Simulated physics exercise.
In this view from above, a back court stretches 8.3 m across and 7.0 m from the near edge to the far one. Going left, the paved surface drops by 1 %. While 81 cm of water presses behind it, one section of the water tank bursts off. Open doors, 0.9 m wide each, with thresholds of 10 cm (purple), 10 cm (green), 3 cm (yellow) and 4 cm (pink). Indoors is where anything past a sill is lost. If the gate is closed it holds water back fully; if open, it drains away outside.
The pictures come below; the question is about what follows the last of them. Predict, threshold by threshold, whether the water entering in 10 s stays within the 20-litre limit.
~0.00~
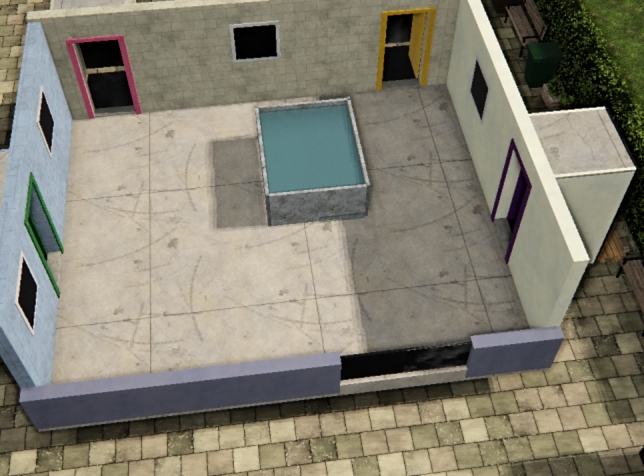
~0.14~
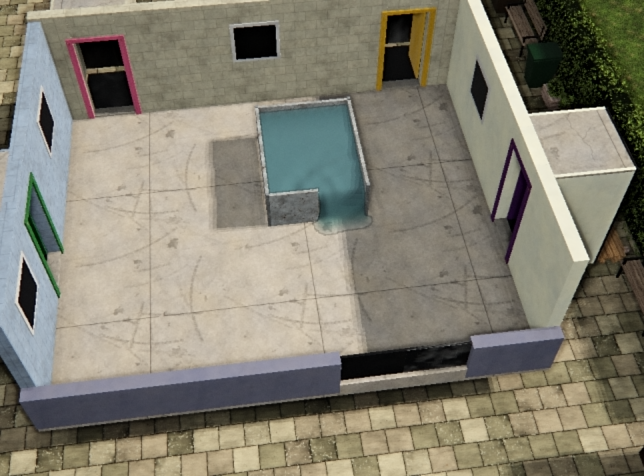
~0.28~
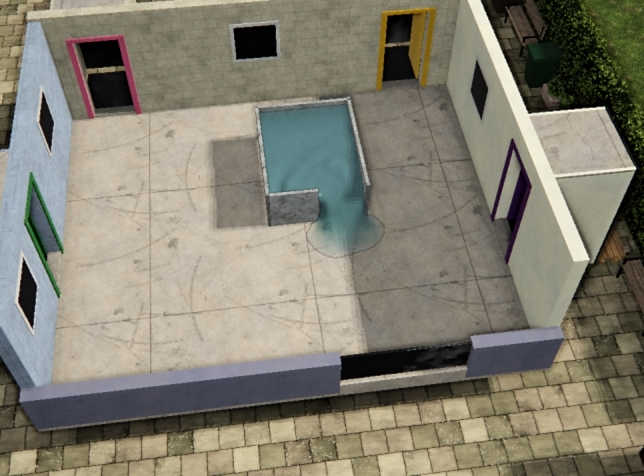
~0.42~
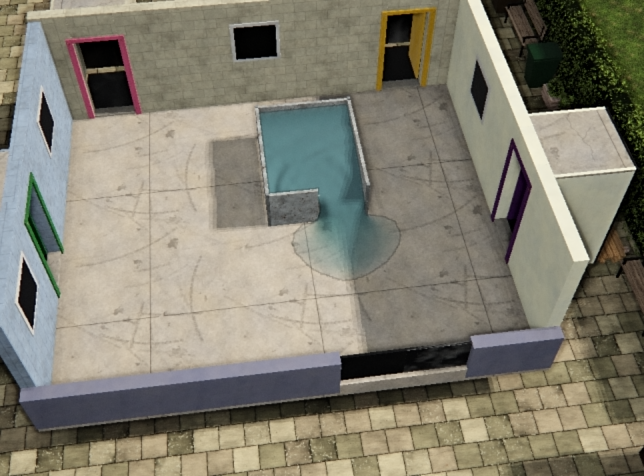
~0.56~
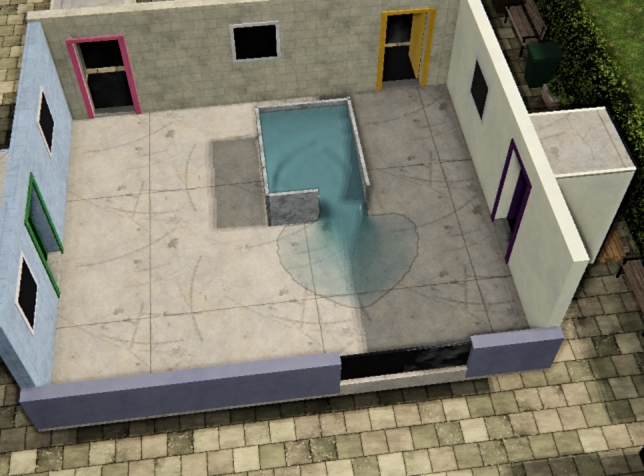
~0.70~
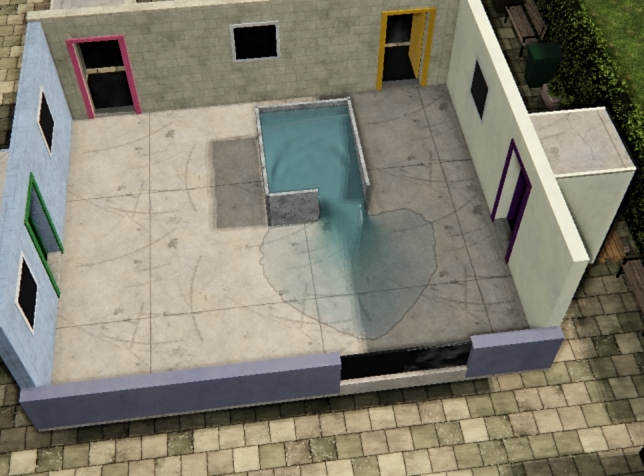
Prediction: Purple door within the limit; green door within the limit; yellow door beyond the limit; pink door beyond the limit.
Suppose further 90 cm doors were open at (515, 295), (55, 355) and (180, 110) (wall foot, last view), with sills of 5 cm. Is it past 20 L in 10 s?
Per doorway, in order: Sufficient / sufficient / insufficient.
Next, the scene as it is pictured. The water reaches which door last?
Pink.
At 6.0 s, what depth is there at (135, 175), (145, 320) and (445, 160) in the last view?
Around 0 cm, 4 cm and 5 cm.
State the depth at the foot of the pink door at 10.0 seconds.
12.0 cm or so.
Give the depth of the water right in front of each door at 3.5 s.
You'd see purple at 11 cm, green at 0 cm, yellow at 0 cm and pink at 0 cm.
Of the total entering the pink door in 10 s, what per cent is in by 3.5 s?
0 per cent, roughly.
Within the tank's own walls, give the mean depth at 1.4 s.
59 cm.
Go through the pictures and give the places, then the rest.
The first frame shows the water tank at (310, 147) is whole and still, 81 cm deep.
In the second frame, the front is at (369, 218), 0.6 m from the gap at (342, 206); 0.3 m2 of floor is under water; 81 cm left at the back of the water tank.
In the third frame, water pours out at (341, 208) and has run 0.9 m, to (333, 254); typically 12 cm deep outside, 81 cm at the water tank's back.
In the fourth frame, the front is at (343, 276), 1.4 m from the gap at (341, 209); 2.1 m2 of floor is under water; 81 cm left at the back of the water tank.
In the fifth frame, water pours out at (341, 209) and has run 2.1 m, to (365, 304); typically 6 cm deep outside, 81 cm at the water tank's back.
In the sixth frame, water pours out at (341, 208) and has run 2.8 m, to (378, 334); typically 4 cm deep outside, 73 cm at the water tank's back.
After 1.4 s water covers 25 % of the floor and is deepest (44 cm) near (352, 222); purple door not reached, green door not reached, yellow door not reached, pink door not reached.
After 2.2 s water covers 30 % of the floor and is deepest (45 cm) near (524, 349); purple door 6 cm at the sill, 0 L in, green door not reached, yellow door not reached, pink door not reached.
After 3.5 s water covers 35 % of the floor and is deepest (28 cm) near (443, 359); purple door 11 cm at the sill, 0 L in, green door not reached, yellow door not reached, pink door not reached.
After 6.0 s water covers 70 % of the floor and is deepest (18 cm) near (50, 408); purple door 8 cm at the sill, 3 L in, green door 9 cm at the sill, 0 L in, yellow door 4 cm at the sill, 0 L in, pink door not reached.
After 10.0 s water covers 90 % of the floor and is deepest (14 cm) near (73, 123); purple door 6 cm at the sill, 3 L in, green door 9 cm at the sill, 0 L in, yellow door 8 cm at the sill, 90 L in, pink door 12 cm at the sill, 39 L in.
